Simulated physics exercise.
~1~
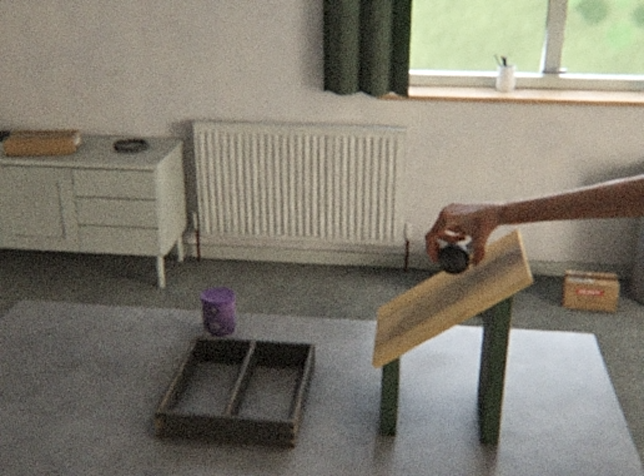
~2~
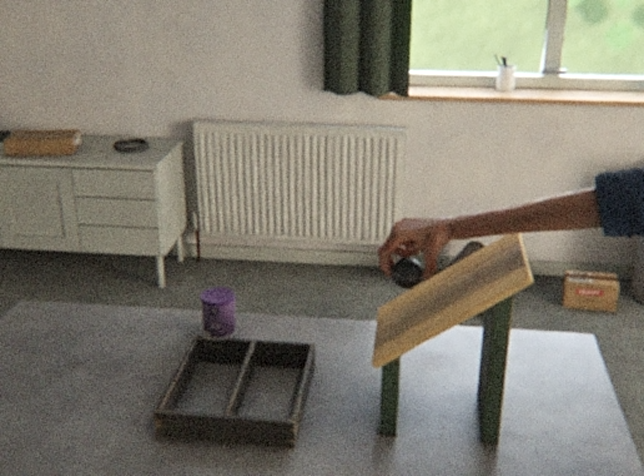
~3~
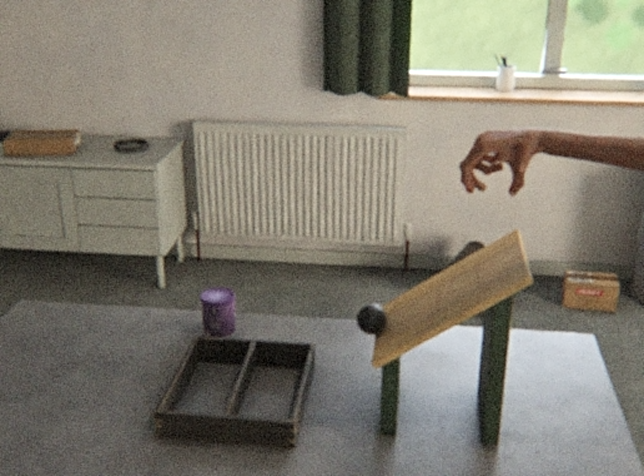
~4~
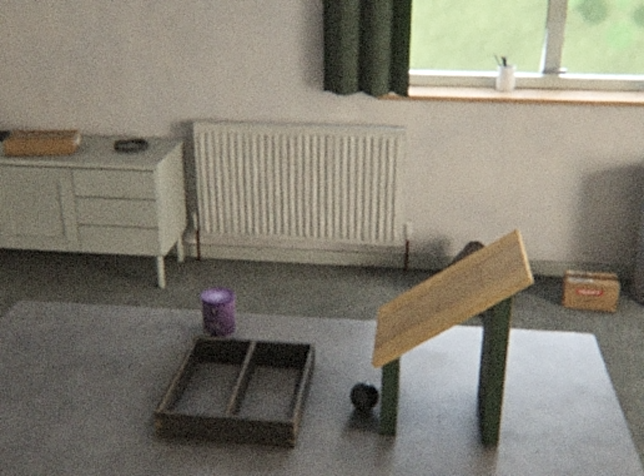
The clip opens on a gray table where a hand holds a black ball over the upper part of a slanted wooden board on green legs, with a dark two-bay tray and a purple tin to the left. The hand carries the ball left, down along the slope. Then the fingers let go and the hand draws back up to the right, while the ball reaches the board's lower edge. The arm leaves view and the ball drops beside the nearer leg. It ends up on the table between the board and the tray, in neither bay, with the tin still in place.
